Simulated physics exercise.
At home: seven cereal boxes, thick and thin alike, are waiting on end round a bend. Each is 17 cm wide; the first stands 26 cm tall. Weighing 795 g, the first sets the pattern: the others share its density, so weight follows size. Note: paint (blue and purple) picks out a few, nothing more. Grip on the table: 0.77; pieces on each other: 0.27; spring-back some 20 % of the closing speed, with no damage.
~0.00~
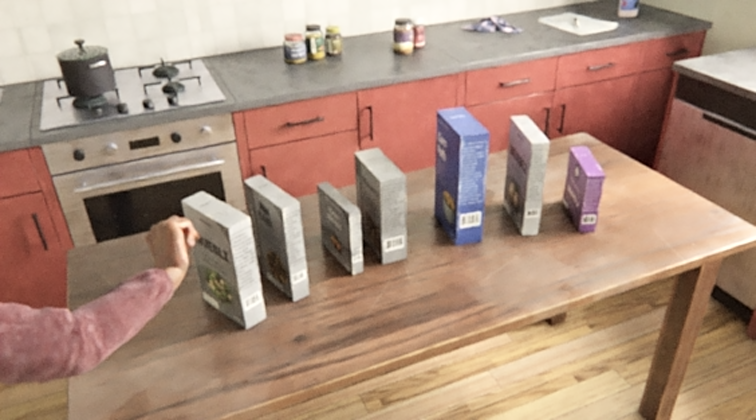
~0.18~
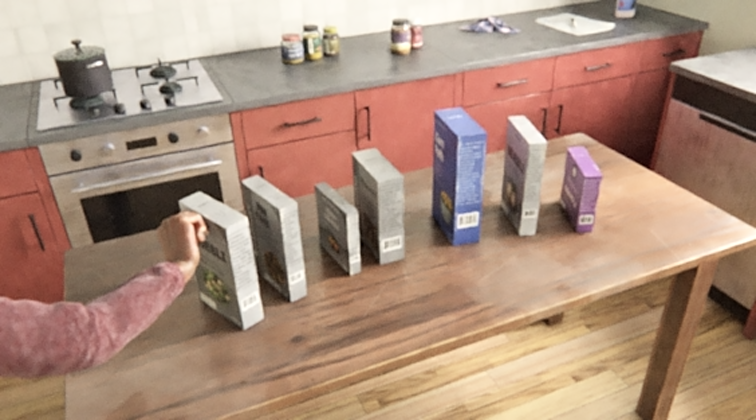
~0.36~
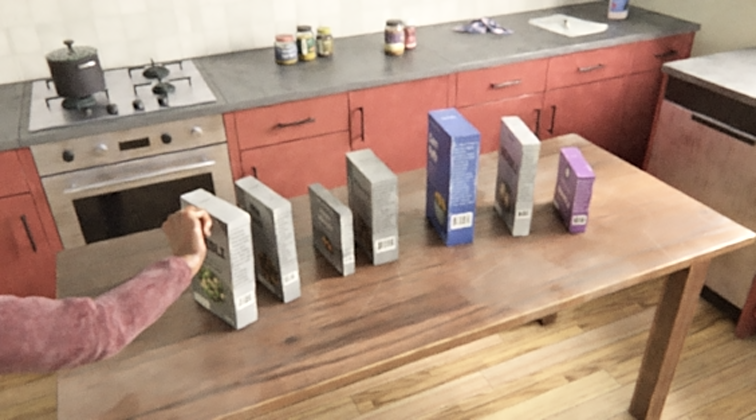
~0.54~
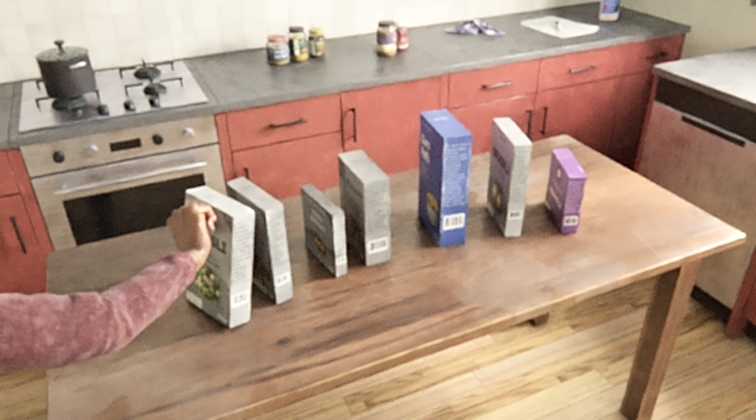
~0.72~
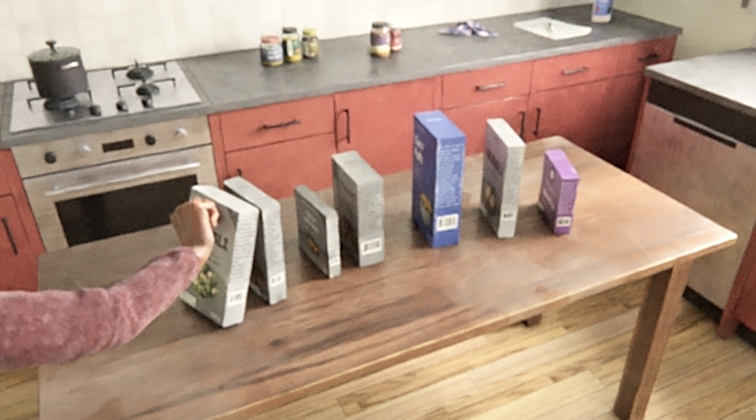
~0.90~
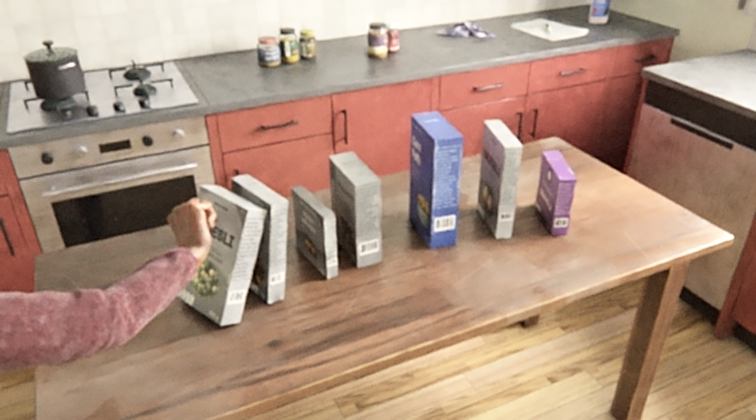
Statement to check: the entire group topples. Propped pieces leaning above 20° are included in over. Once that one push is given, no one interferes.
True, the entire group topples.
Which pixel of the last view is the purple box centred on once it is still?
Around (586, 211).
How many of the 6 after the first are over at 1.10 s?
I count 1 at that moment.
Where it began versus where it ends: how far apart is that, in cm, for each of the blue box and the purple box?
Displacement in cm - blue: 20; purple: 10.
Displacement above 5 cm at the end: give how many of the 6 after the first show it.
6.
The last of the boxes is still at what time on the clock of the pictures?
At around 2.0 s.
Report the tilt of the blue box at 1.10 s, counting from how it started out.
I'd estimate close to 0°.
After 1.10 s, 1 of the 6 other boxes over.
After 1.32 s, 3 of the 6 other boxes over.
After 1.72 s, 5 of the 6 other boxes over; blue box 48° from how it stood.
After 1.86 s, 6 of the 6 other boxes over; purple box lying flat; blue box lying flat.
In the end (2.3 s), 6 of the 6 other boxes over; purple box lying flat; blue box 73° from how it stood. Not one is left standing. From the last view, middles, purple box near (586, 211), blue box near (494, 189).
